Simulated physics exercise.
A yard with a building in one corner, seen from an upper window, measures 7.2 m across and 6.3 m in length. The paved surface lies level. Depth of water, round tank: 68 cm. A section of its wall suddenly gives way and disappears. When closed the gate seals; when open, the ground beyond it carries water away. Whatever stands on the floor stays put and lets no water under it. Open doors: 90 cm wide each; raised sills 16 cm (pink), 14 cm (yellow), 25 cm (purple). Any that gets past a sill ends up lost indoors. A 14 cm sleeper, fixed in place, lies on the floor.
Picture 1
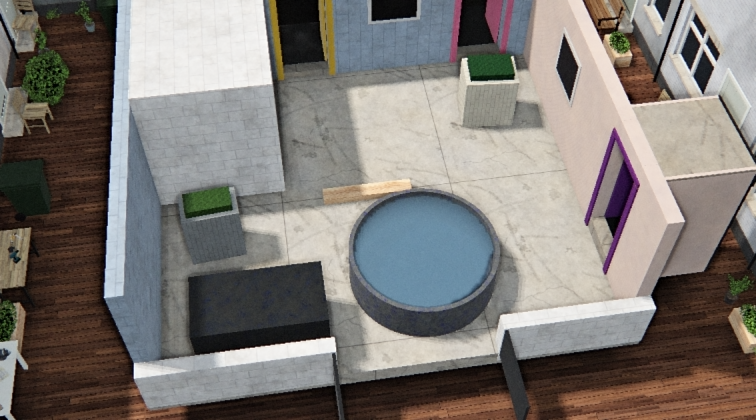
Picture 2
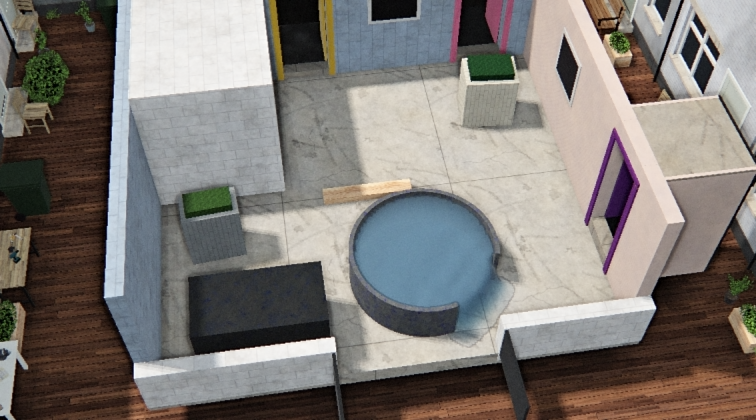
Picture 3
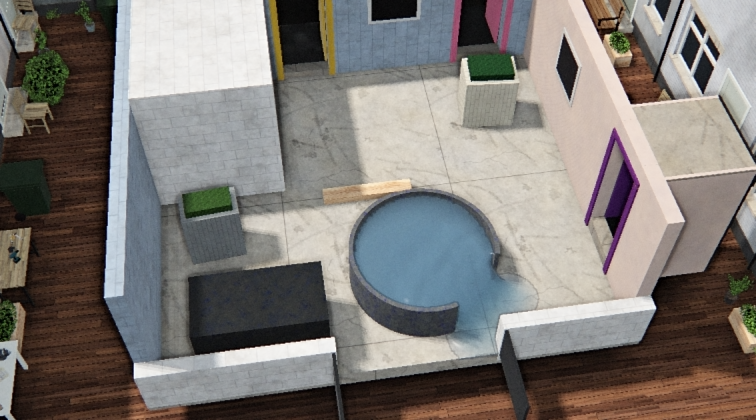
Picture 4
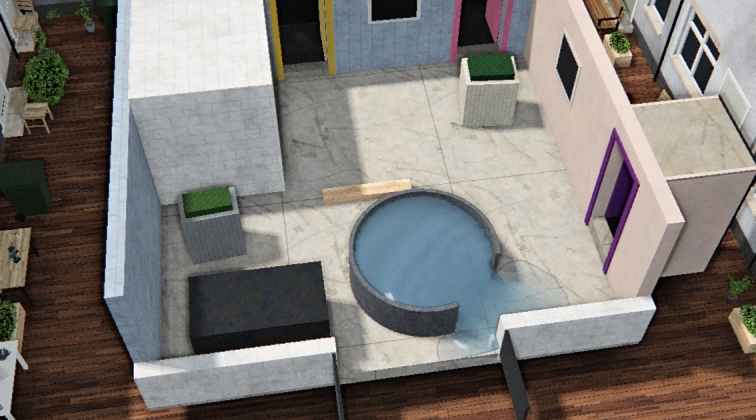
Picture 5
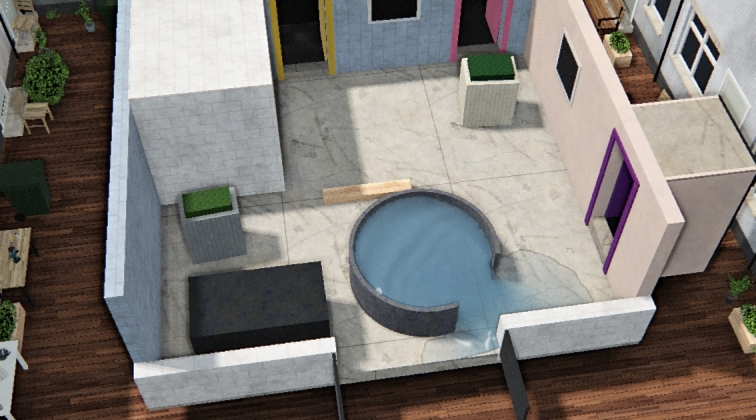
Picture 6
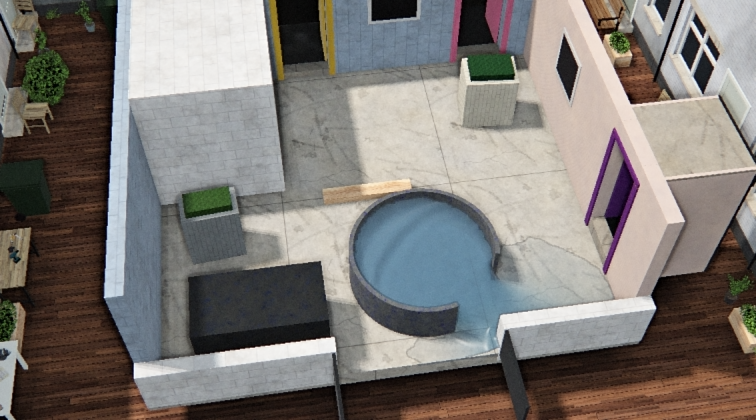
The clip shows a paved yard seen from above, with a round tank of still water; a section of its wall at the lower right disappears, and water pours through the gap, spreading rightward across the paving.
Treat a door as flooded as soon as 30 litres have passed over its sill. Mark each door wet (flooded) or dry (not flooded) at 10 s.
Status of pink door: Dry. Status of yellow door: Dry. Status of purple door: Dry.
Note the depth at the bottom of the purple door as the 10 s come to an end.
Reading: Close to 6.5 cm.
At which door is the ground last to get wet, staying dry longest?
That would be the yellow one.
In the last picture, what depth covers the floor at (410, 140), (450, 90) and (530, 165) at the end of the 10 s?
About 10, 4 and 3 cm respectively.
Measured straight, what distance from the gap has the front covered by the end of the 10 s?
It comes to some 6.4 metres.
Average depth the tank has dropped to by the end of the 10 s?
The mean depth is around 8 cm.
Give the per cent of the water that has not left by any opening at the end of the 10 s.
Around 72 percent of the water.
A moment later water covers 10 % of the floor and is deepest (57 cm) near (611, 324); pink door not reached, yellow door not reached, purple door 17 cm at the sill, 0 L in.
Soon after water covers 20 % of the floor and is deepest (47 cm) near (622, 322); pink door not reached, yellow door not reached, purple door 25 cm at the sill, 1 L in.
Next water covers 45 % of the floor and is deepest (29 cm) near (522, 55); pink door 9 cm at the sill, 0 L in, yellow door not reached, purple door 19 cm at the sill, 5 L in.
Later on water covers 65 % of the floor and is deepest (20 cm) near (274, 87); pink door 11 cm at the sill, 1 L in, yellow door 14 cm at the sill, 0 L in, purple door 12 cm at the sill, 5 L in.
At the end water covers 80 % of the floor and is deepest (12 cm) near (415, 133); pink door 7 cm at the sill, 1 L in, yellow door 9 cm at the sill, 4 L in, purple door 6 cm at the sill, 5 L in.
